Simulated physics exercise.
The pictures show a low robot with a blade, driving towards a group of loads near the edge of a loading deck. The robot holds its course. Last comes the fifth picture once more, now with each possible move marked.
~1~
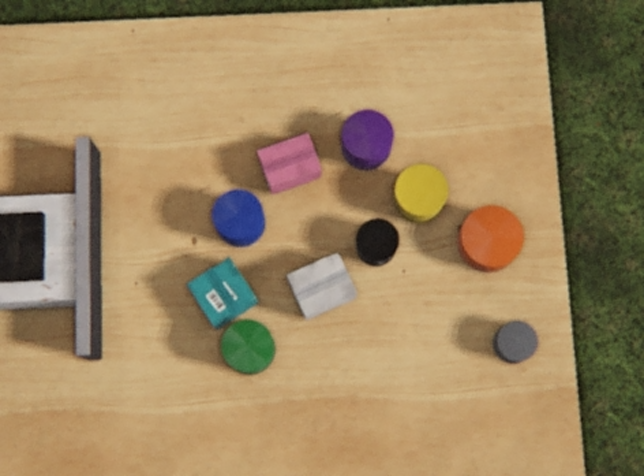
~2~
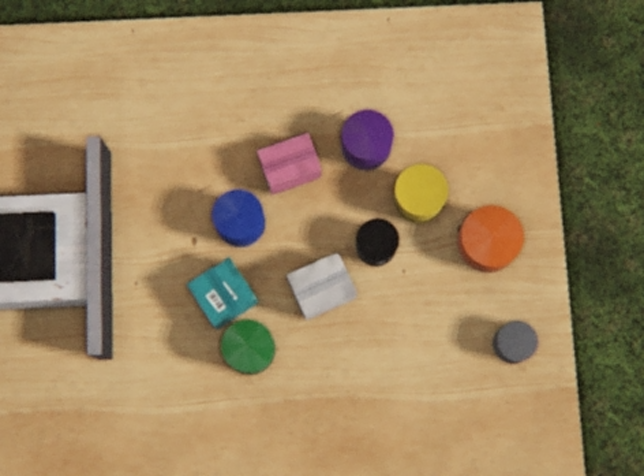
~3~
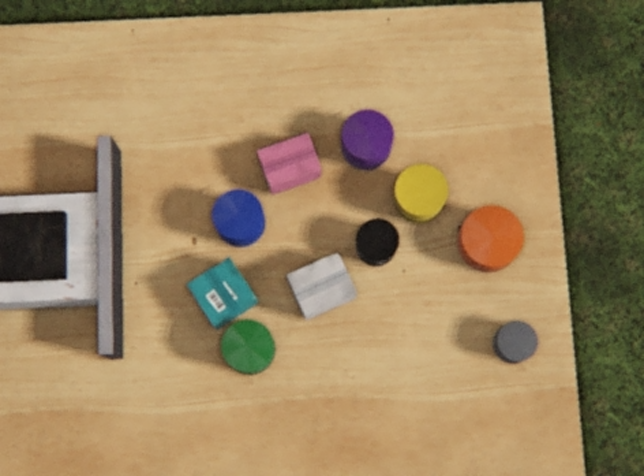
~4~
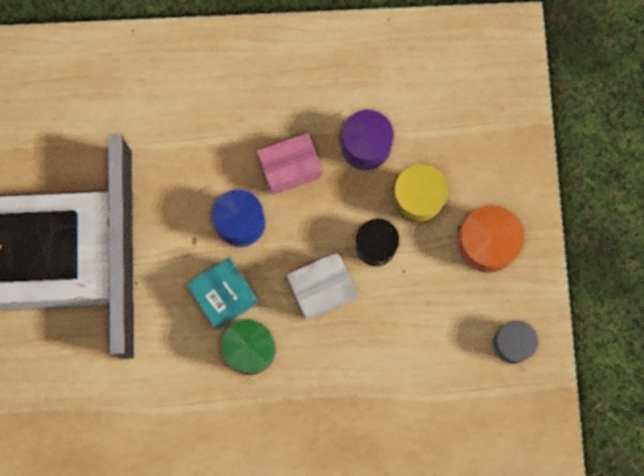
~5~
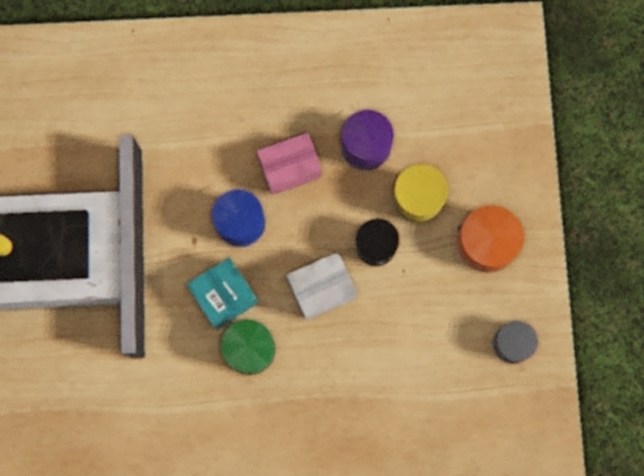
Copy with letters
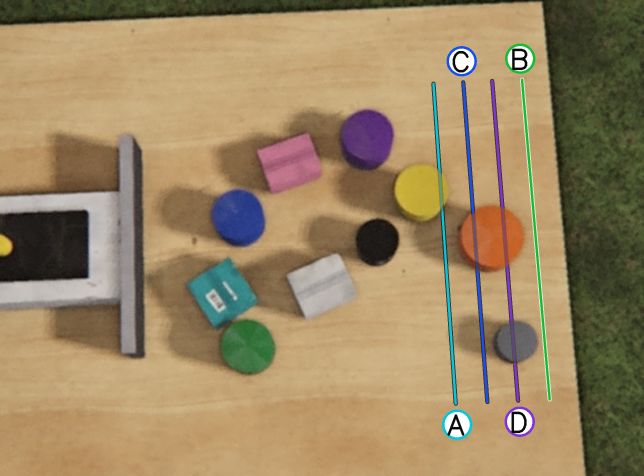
A low robot with a wide grey blade rolled slowly and steadily to the right across a wooden deck, closing some of the gap to a scattered group of colourful canisters and parcels, which stayed still.
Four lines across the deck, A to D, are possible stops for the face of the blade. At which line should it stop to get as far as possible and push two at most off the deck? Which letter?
C.
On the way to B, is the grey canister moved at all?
Yes.
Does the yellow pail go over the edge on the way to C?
No.
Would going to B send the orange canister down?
Yes.
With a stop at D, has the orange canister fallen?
By then, yes.
On the copy, A at (444, 239); B at (535, 235); C at (475, 238); D at (505, 236).
On C. First, robot (172, 240); green canister (292, 350); turquoise box (289, 297).
Then, robot (298, 234); orange canister (496, 242); white parcel (466, 296).
Finally, robot (396, 230); white parcel (562, 298); yellow pail (550, 188); none fallen.
By contrast, A is within the limit but short; B drops four; D drops three.
